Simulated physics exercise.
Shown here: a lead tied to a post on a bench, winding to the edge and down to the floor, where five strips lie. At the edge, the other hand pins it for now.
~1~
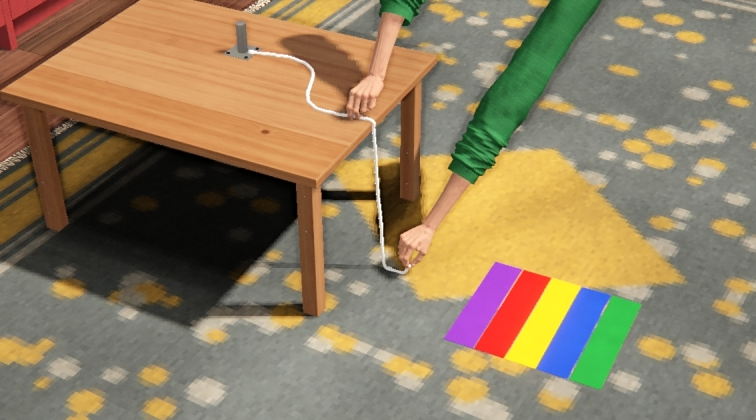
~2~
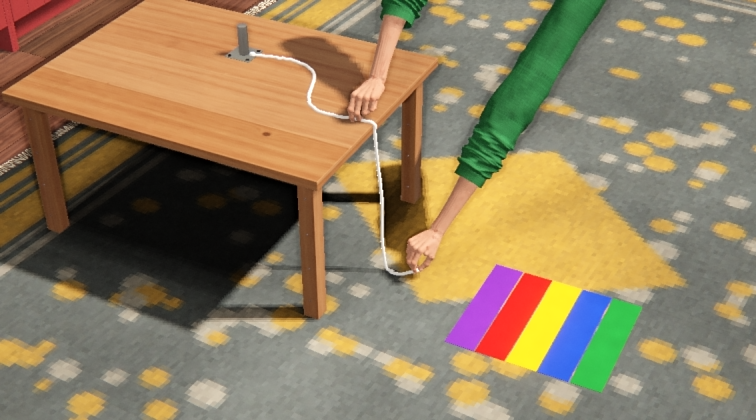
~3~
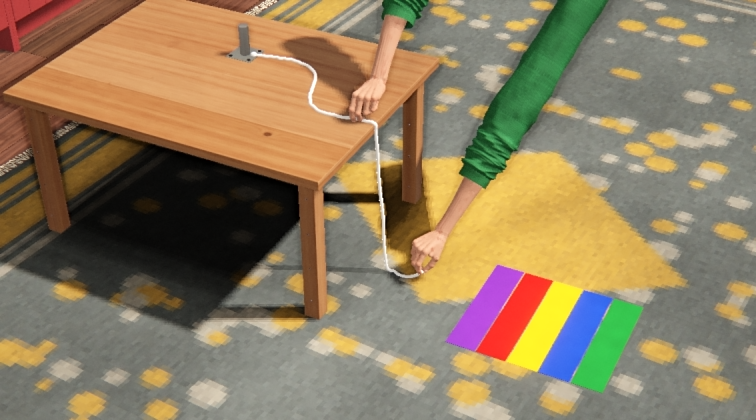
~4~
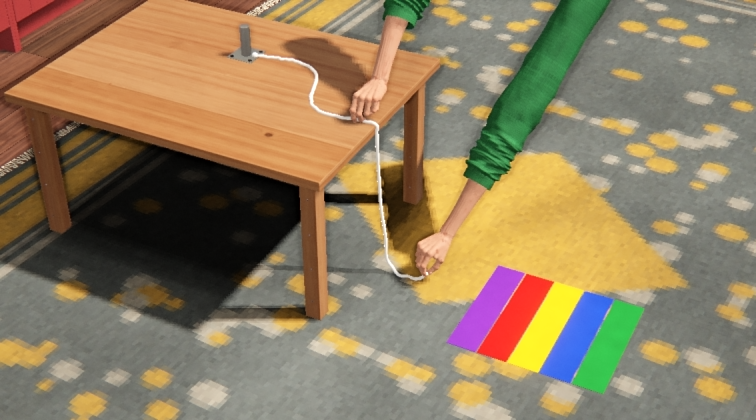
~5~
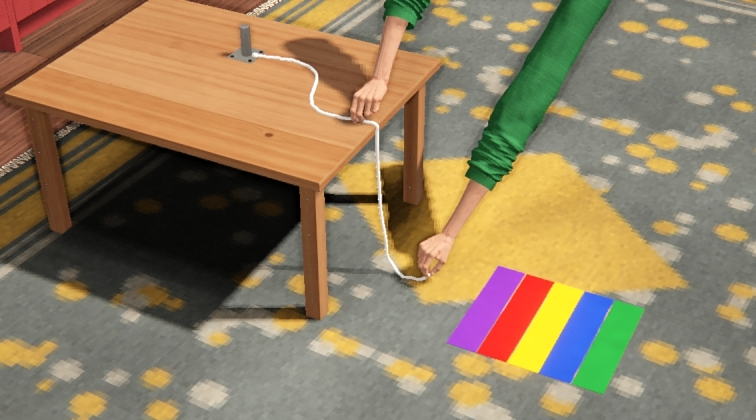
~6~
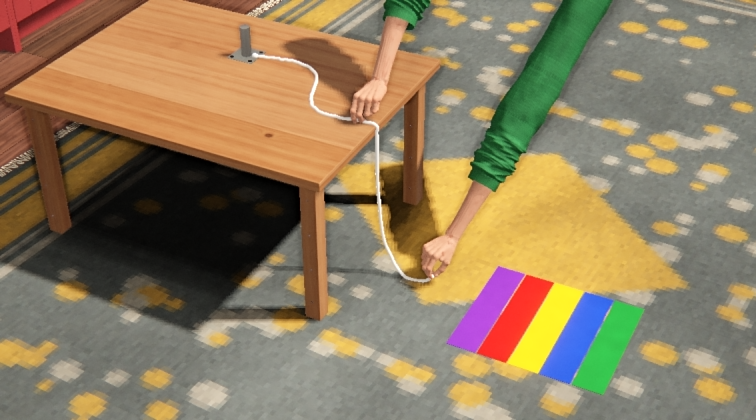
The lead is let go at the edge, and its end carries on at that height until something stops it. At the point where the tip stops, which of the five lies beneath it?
The yellow strip lies beneath it.
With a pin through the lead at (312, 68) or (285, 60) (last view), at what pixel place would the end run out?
First (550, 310), then (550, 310).
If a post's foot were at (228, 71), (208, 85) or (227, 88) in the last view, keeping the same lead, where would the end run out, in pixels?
Pixels, try by try: About (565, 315), (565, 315), (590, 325).
Soon after, end near (498, 296); over purple.
Then, end near (534, 307); over red.
At full stretch, end near (556, 314); over yellow. It gets as far as the yellow strip.
